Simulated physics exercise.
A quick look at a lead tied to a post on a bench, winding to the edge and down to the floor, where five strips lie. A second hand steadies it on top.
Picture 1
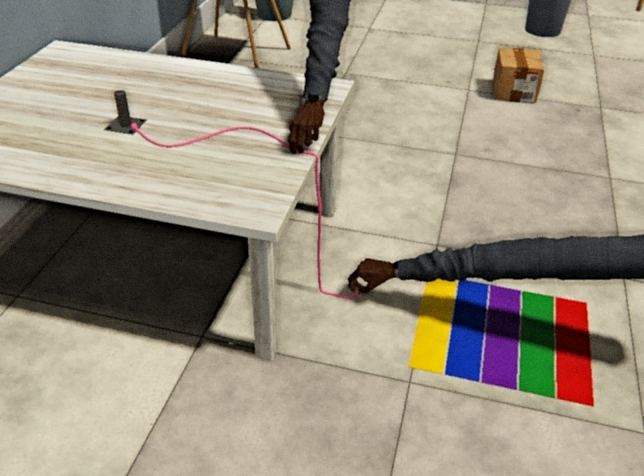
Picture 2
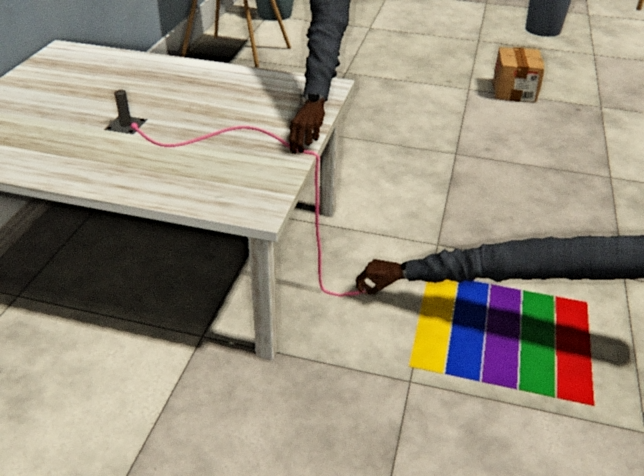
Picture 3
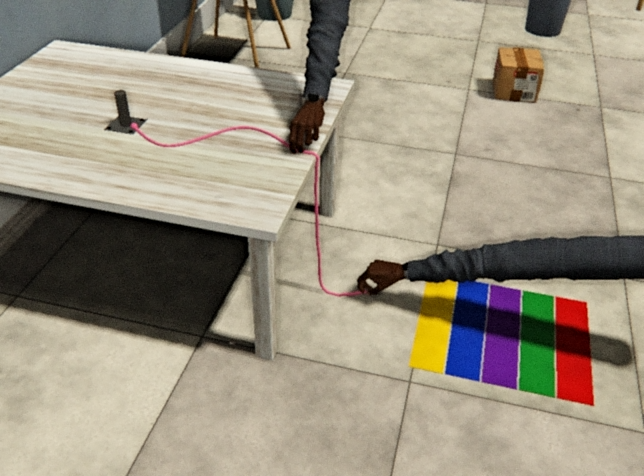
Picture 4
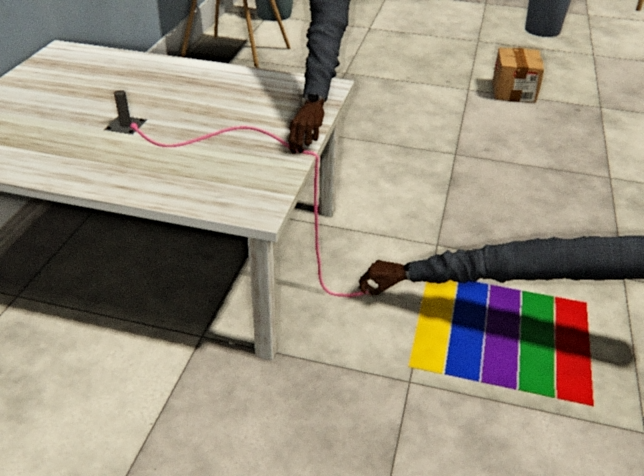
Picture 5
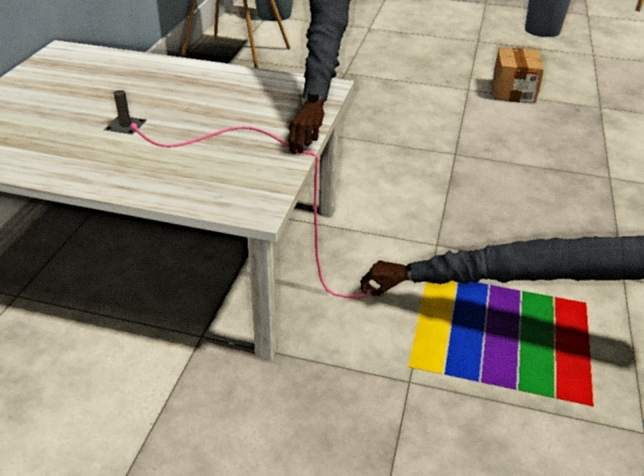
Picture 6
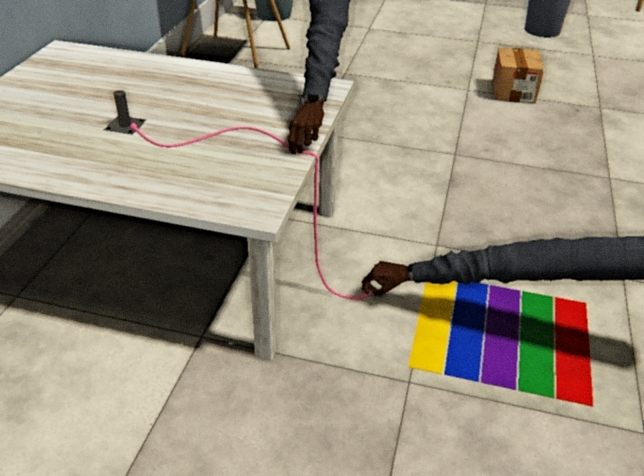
In the video, a pink cord runs from a post on a table over the edge to the floor, one hand resting on it at the tabletop, while another hand shifts its lower end very slightly right, near five coloured strips.
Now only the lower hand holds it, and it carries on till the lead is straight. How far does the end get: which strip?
The purple one.
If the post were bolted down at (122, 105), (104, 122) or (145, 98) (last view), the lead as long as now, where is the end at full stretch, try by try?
Try by try, around (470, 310), (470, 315) and (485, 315).
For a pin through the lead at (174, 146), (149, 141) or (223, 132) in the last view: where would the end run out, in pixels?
Near (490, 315), (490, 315) and (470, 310).
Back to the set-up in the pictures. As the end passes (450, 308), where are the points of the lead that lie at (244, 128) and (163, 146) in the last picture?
The first at (264, 148), the second at (184, 132).
Soon after, end near (449, 308); over yellow.
After that, end near (483, 315); over blue.
At the stop, end near (504, 319); over purple. It halts on the purple strip.
